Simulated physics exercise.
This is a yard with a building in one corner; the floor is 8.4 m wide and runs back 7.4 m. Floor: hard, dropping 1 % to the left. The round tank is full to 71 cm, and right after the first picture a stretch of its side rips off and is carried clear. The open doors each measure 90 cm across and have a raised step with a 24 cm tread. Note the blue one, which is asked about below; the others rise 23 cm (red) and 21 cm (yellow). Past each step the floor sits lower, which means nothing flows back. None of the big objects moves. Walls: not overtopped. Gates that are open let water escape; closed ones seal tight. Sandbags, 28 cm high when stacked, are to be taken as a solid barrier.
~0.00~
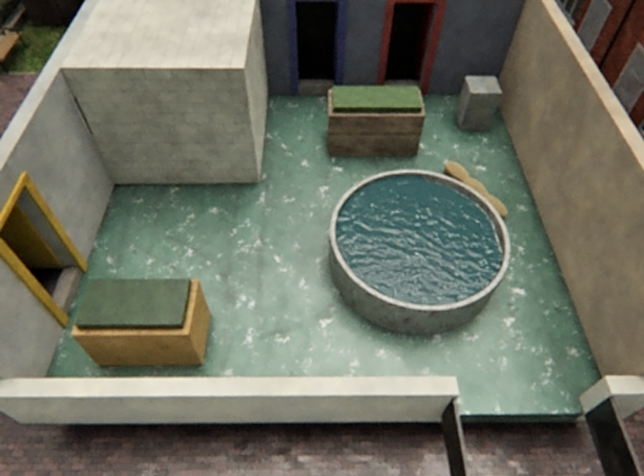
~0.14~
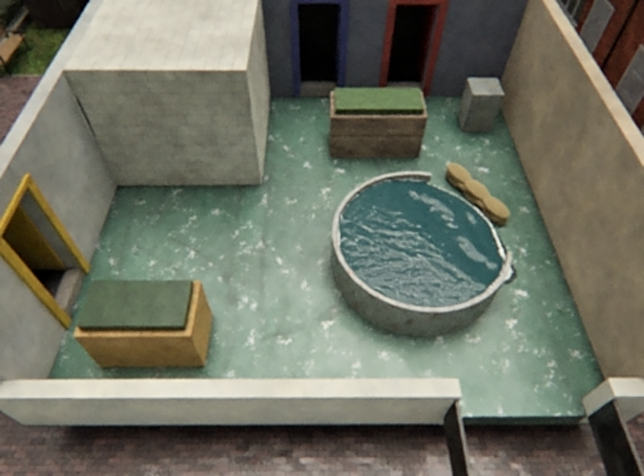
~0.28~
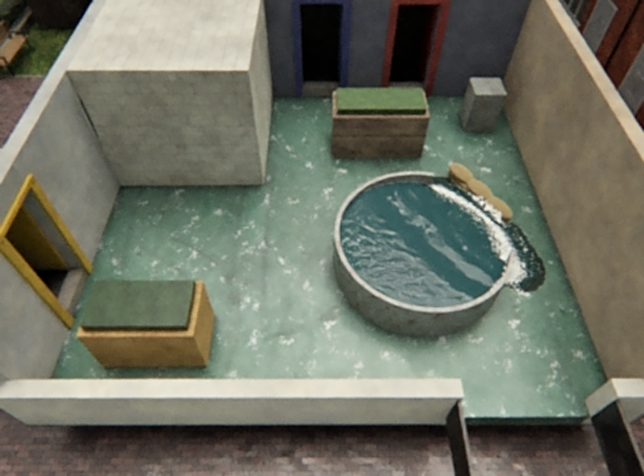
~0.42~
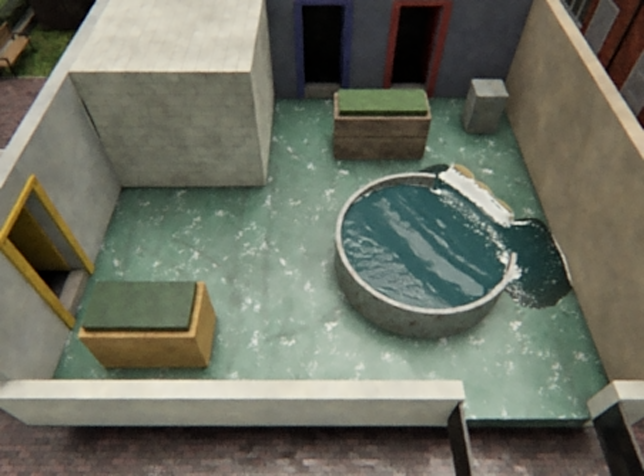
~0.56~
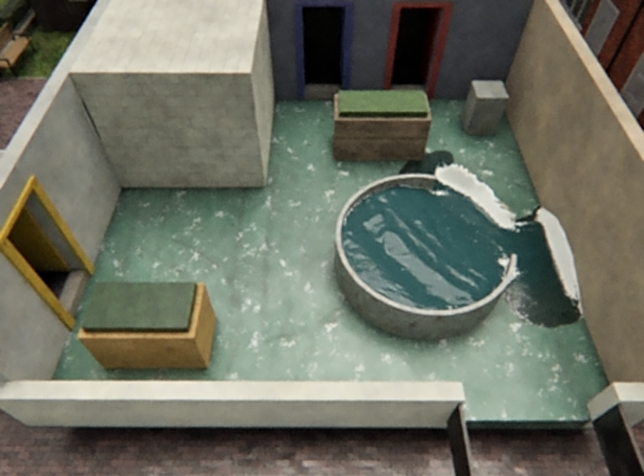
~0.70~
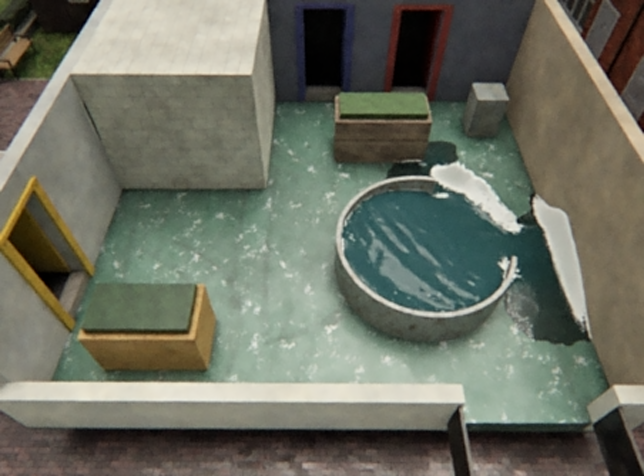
A walled yard with a full round tank, its right side tearing open and water pouring out, spreading across to the right wall.
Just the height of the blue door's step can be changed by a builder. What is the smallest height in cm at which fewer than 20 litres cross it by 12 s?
About 12 cm.
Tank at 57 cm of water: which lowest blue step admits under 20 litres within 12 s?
Then a height close to 8.5 cm.
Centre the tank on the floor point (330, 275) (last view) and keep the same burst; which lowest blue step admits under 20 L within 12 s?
In that case about 9.5 cm.
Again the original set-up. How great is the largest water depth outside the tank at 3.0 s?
It gets to close to 36 centimetres there.
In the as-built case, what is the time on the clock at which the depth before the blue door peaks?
6.0 s.
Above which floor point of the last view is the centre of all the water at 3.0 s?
(445, 222).
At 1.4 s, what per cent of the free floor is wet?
Wet: Close to 25 %.
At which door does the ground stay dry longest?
That one's the yellow door.
After 1.4 s water covers 25 % of the floor, deepest (54 cm) near (552, 248); it has not reached the blue door.
After 3.0 s water covers 50 % of the floor, deepest (36 cm) near (498, 105); 1 cm at the blue door, 0 litres in over its 26 cm step.
After 12.0 s water covers 95 % of the floor, deepest (14 cm) near (76, 318); 9 cm at the blue door, 0 litres in over its 26 cm step.
At the blue door as built, the water arrived by 3.0 s and peaked near 16 cm at 6.0 s.
Run again over the same 12 s with other heights there, 32 litres in over 10.5 cm, 6 litres over 14.5 cm. The limit of 20 litres is kept from about 12 cm up.
